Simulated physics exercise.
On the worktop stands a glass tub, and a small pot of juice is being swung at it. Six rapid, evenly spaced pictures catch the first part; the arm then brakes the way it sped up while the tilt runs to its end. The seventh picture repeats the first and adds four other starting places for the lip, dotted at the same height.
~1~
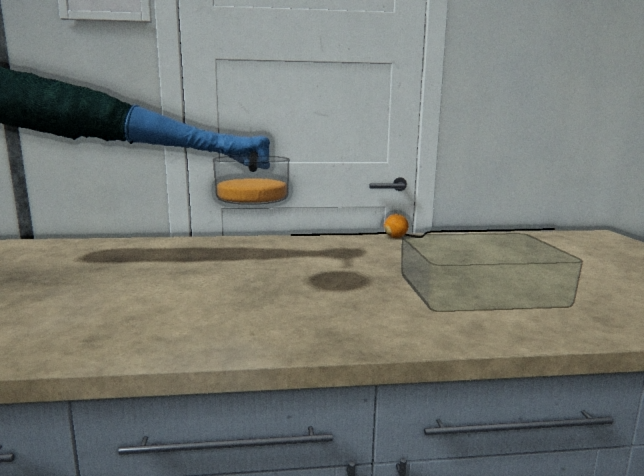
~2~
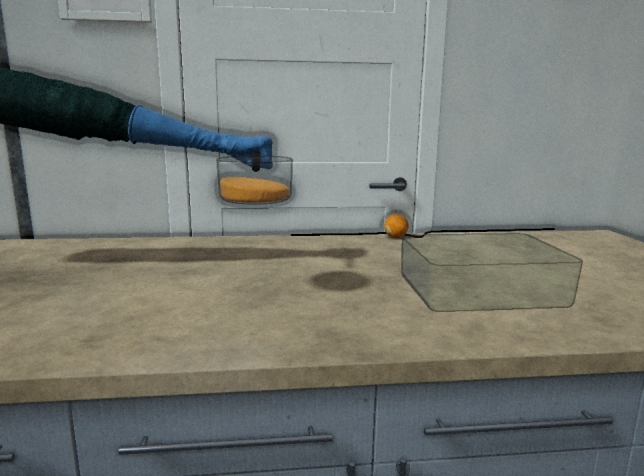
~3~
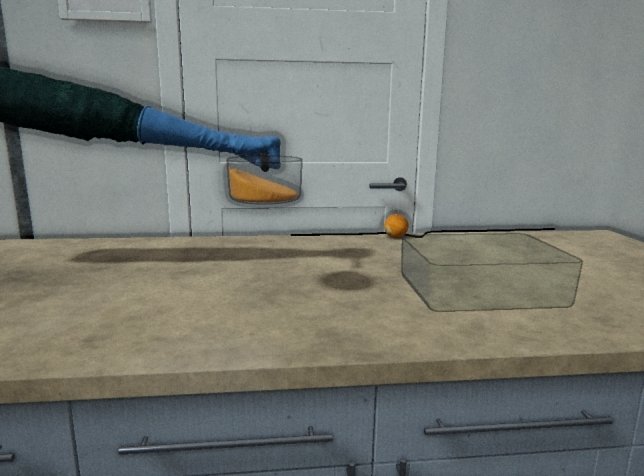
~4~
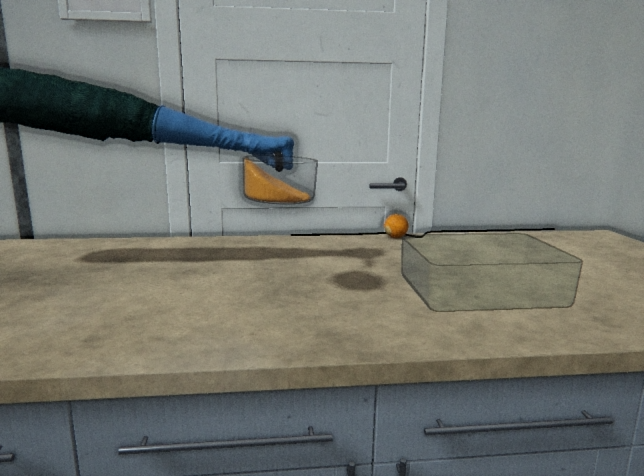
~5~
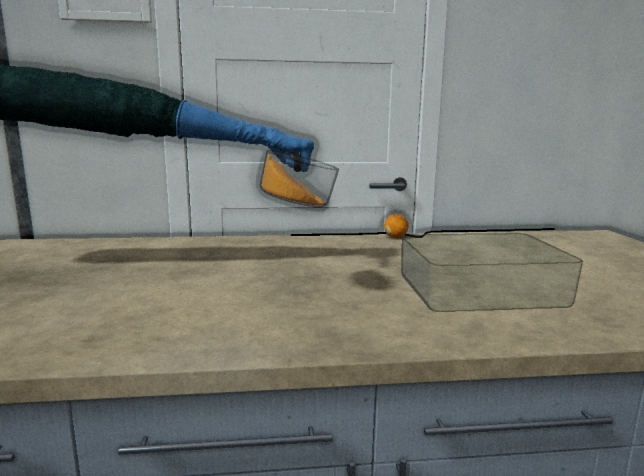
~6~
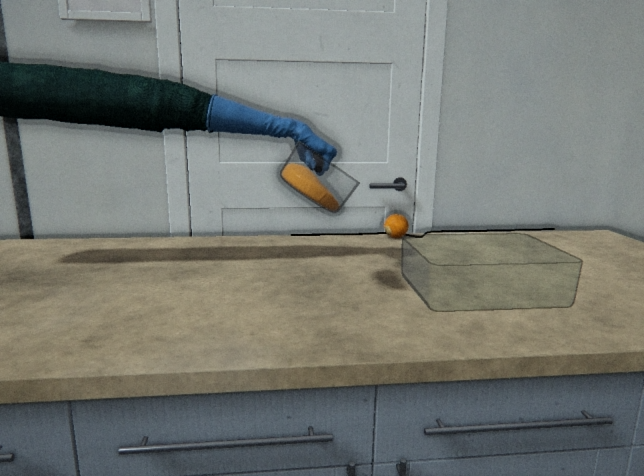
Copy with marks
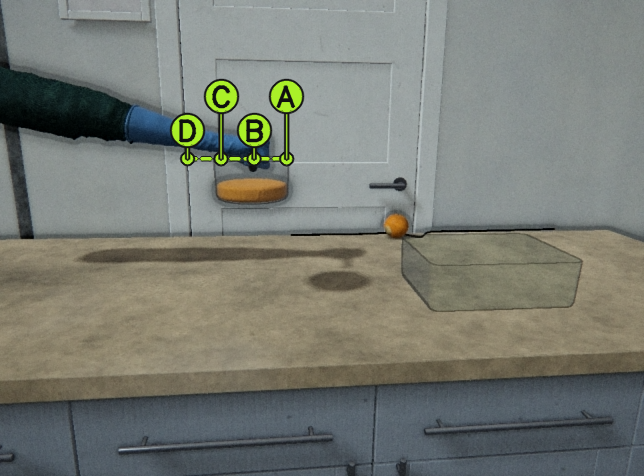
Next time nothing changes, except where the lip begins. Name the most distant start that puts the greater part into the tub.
Go for B.
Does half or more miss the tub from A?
No.
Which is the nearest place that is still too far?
It is C.
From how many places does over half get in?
Two of the four.
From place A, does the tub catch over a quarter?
Yes.
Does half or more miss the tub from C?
Yes.
On the marked copy, A at (286, 158); B at (254, 158); C at (221, 158); D at (187, 158).
For place A, about 77 % lands in the tub, 8 % falls short and 16 % goes beside or beyond.
For place B, about 76 % lands in the tub, 14 % falls short and 10 % goes beside or beyond.
For place C, about 24 % lands in the tub, 70 % falls short and 6 % goes beside or beyond.
For place D, about 4 % lands in the tub, 92 % falls short and 4 % goes beside or beyond.
